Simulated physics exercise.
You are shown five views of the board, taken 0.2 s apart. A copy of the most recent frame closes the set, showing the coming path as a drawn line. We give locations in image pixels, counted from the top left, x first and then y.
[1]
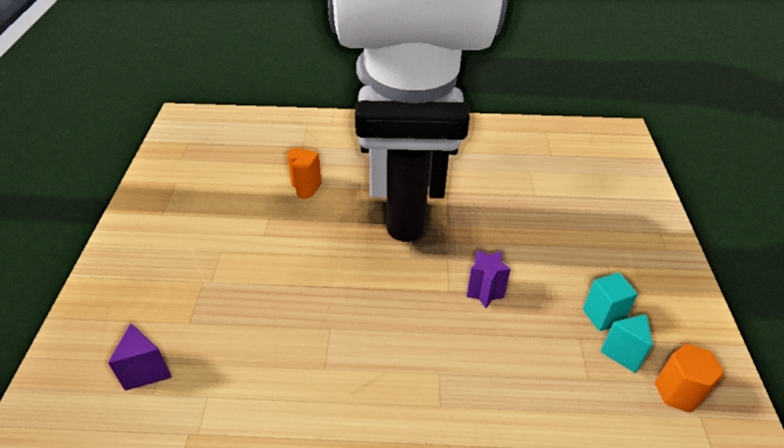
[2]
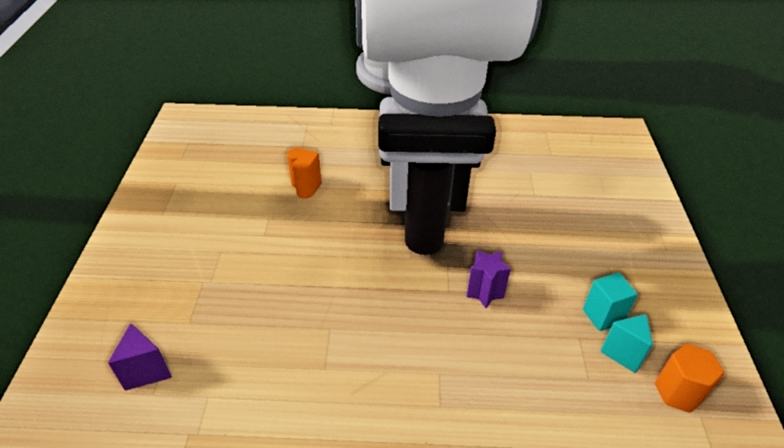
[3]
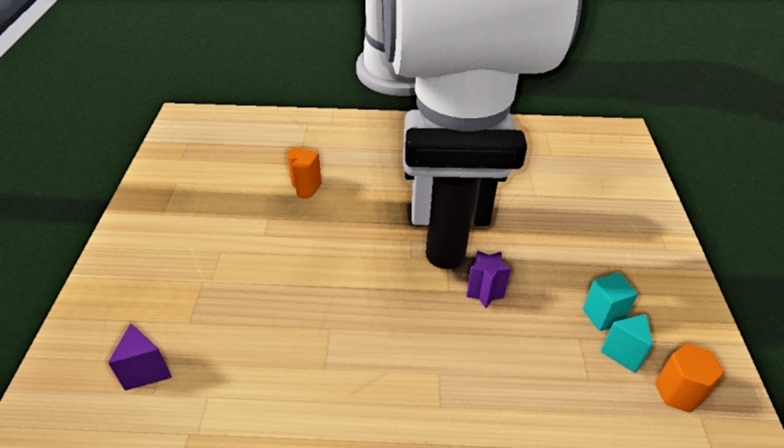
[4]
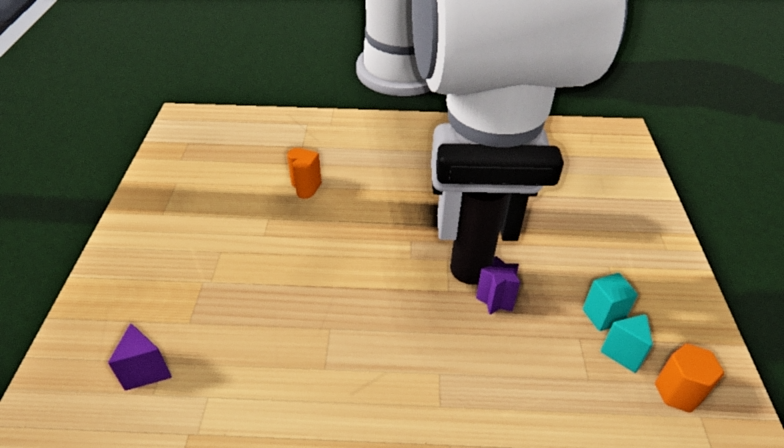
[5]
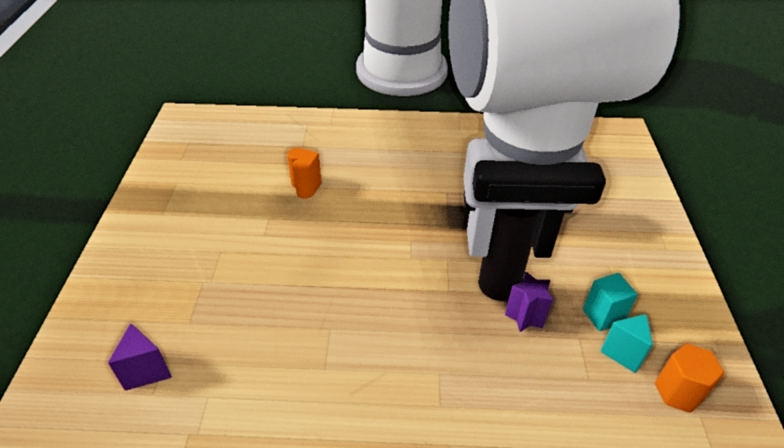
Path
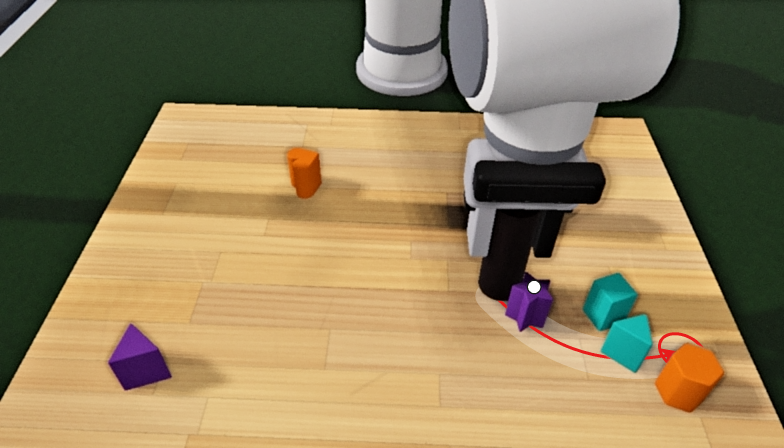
Robot arm moving right and forward across a wooden board, its black tool nudging a purple star a short way right.
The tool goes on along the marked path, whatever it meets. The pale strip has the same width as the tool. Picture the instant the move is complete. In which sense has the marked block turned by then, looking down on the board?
From above, it looks like the marked block goes clockwise.
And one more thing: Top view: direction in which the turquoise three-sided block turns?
Rotates counter-clockwise.
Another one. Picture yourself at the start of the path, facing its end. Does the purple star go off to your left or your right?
Gets pushed right.
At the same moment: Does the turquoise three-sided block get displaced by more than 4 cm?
The answer is yes.
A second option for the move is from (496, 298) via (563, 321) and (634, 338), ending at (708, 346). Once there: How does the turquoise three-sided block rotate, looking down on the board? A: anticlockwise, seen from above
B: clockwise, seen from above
The correct letter is A.
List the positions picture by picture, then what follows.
Lower end of the tool (406, 228), tops of blocks, purple star (491, 263), turquoise square block (616, 286), turquoise three-sided block (637, 327), orange hexagon (699, 363), in the first picture.
Tool (424, 241), blocks as before, in the second picture.
Tool (446, 255), blocks as before, in the third picture.
Tool (471, 269), purple star (503, 270), in the fourth picture.
Tool (499, 285), purple star (534, 287), turquoise square block (616, 286), turquoise three-sided block (637, 327), orange hexagon (699, 363), in the fifth picture.
The drawn path runs from (496, 298) by way of (548, 337) and (617, 358) to (683, 352); the dot is on the purple star.
On the path given first. One third of the way, tool (553, 325); purple star (594, 329).
Two thirds of the way, tool (624, 346); purple star (665, 359), turned 15° clockwise; turquoise three-sided block (676, 331), turned 55° anticlockwise; orange hexagon (711, 368).
At the end, tool (691, 340); purple star (693, 360), turned 60° clockwise; turquoise square block not moved; turquoise three-sided block (738, 325), turned 70° anticlockwise; orange hexagon (742, 386).
